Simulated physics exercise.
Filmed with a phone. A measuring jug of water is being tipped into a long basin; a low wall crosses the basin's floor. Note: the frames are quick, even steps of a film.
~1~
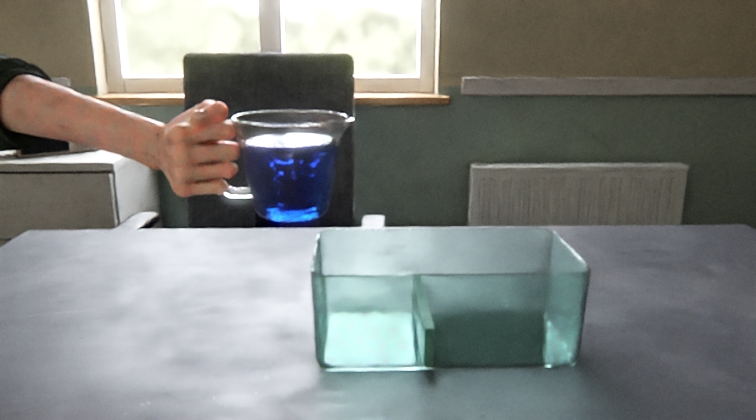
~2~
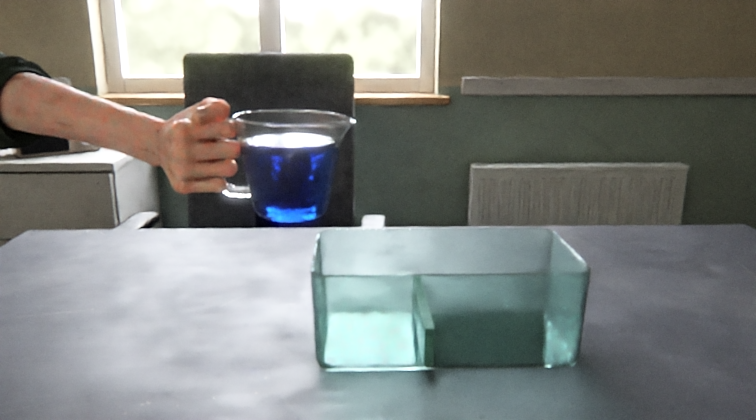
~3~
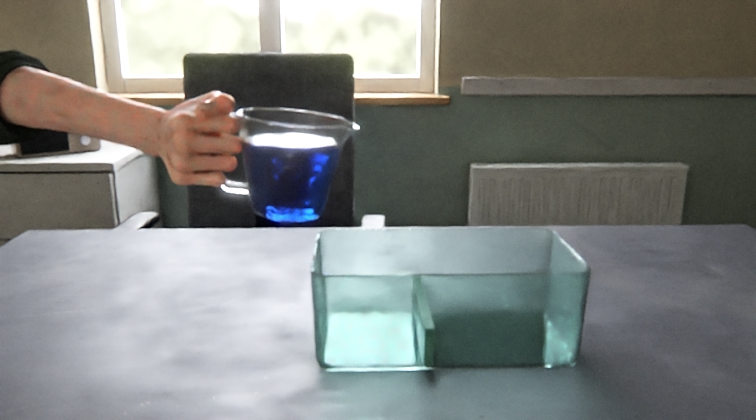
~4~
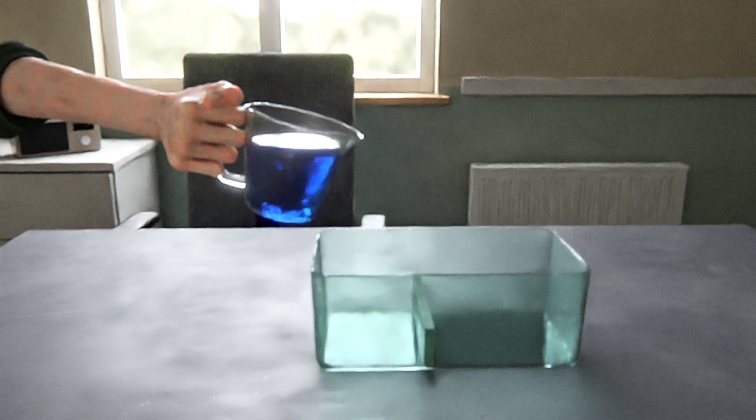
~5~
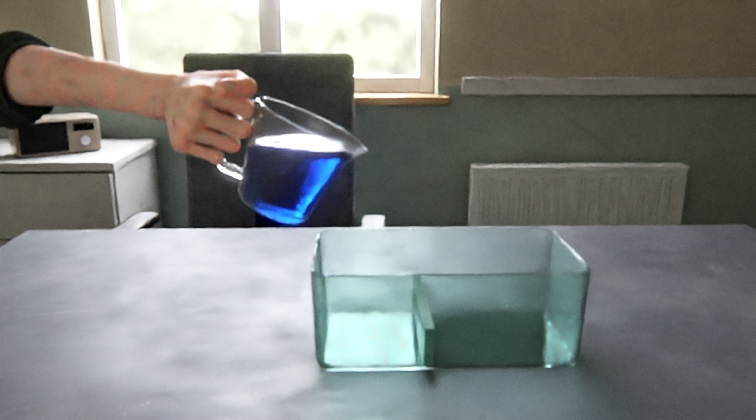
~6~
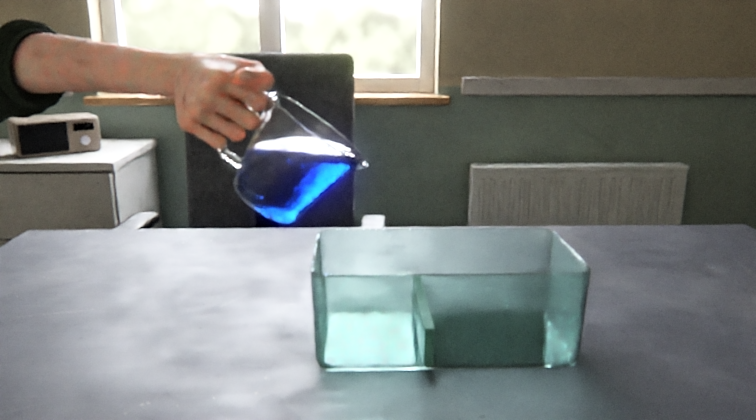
In a room with a window and a radiator, a hand holds a glass jug of blue water above a tabletop beside a long, clear basin with a low inner wall, then tilts the jug steadily to the right.
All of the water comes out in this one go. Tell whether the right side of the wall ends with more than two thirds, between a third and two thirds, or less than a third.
The share right of the wall is the low band, below one third.
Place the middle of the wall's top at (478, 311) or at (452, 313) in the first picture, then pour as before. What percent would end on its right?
Note - case one near 15 %, case two near 15 %.
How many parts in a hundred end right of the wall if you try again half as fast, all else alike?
I'd say roughly 5 in every hundred ends up there.
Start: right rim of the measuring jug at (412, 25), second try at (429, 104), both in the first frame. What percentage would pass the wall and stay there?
85 %, then 90 %.
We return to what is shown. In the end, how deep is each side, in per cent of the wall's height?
Some 60 per cent left and 0 right.
A moment on, the measuring jug is tipped right over and 39 per cent is still to pour, 41 is left of the wall and 0 right of it.
Next, the measuring jug is tipped right over and 3 per cent is still to pour, 85 is left of the wall and 2 right of it.
Then the measuring jug is tipped right over and 0 per cent is still to pour, 87 is left of the wall and 8 right of it.
Later the measuring jug is tipped right over and 0 per cent is still to pour, 86 is left of the wall and 8 right of it.
Finally, 86 per cent lies left of the wall, 8 right of it and 6 outside.
